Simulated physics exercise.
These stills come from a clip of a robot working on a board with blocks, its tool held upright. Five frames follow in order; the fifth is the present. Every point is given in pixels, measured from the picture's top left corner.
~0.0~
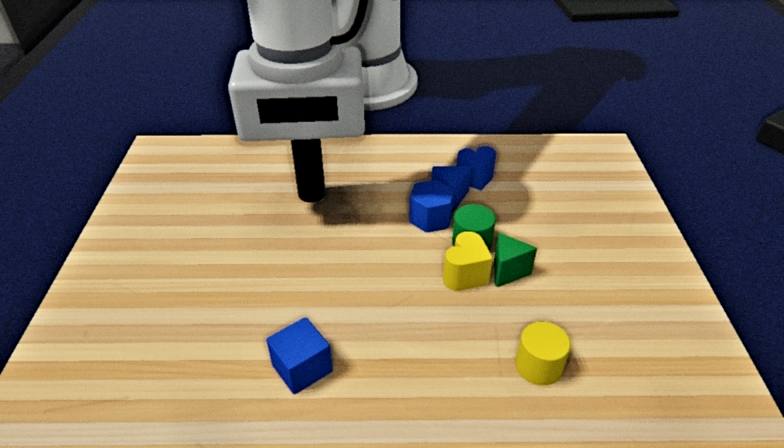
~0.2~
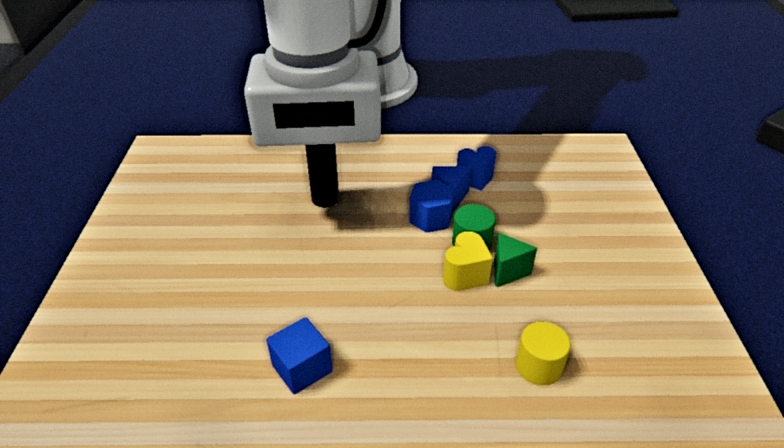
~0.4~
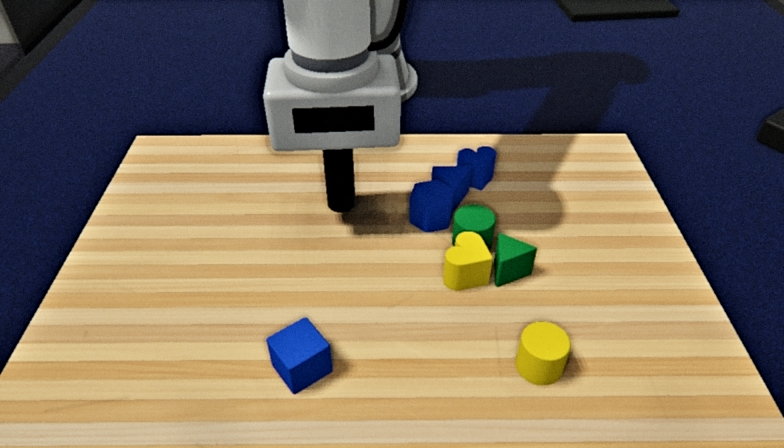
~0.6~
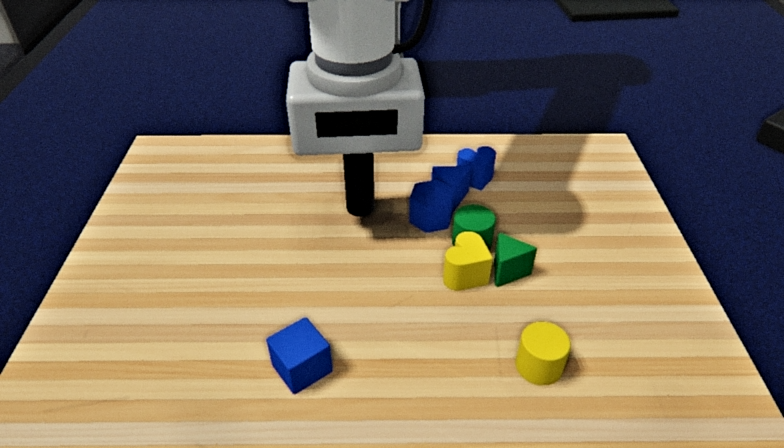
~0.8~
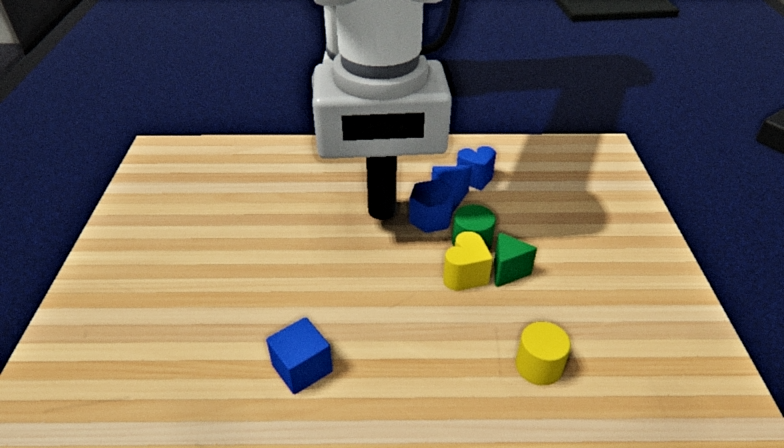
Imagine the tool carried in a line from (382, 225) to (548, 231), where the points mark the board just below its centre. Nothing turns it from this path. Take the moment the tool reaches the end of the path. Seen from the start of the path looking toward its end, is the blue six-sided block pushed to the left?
I believe so.
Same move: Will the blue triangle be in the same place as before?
No
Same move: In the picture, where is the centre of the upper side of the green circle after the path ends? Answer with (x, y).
It will end up at (511, 227).
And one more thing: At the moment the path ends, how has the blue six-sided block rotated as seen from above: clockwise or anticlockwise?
Watching from overhead, you'd notice the blue six-sided block rotating counter-clockwise.
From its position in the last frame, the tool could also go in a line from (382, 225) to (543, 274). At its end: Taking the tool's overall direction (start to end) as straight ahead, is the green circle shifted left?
The answer is yes.
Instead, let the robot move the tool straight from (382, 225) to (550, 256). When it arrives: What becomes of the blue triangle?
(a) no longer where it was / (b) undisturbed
Answer: A.
On the path given first. One third of the way, tool (439, 213); blue six-sided block (471, 189), turned 20° anticlockwise; blue triangle (466, 167), turned 55° anticlockwise; green circle (478, 217).
Two thirds of the way, tool (495, 216); blue six-sided block (502, 182), turned 90° anticlockwise; blue triangle (468, 166), turned 75° anticlockwise; green circle (508, 226); green triangle (519, 255).
At the end, tool (551, 218); blue six-sided block (505, 181), turned 100° anticlockwise; blue triangle (468, 166), turned 75° anticlockwise; green circle (511, 227); green triangle (519, 255).
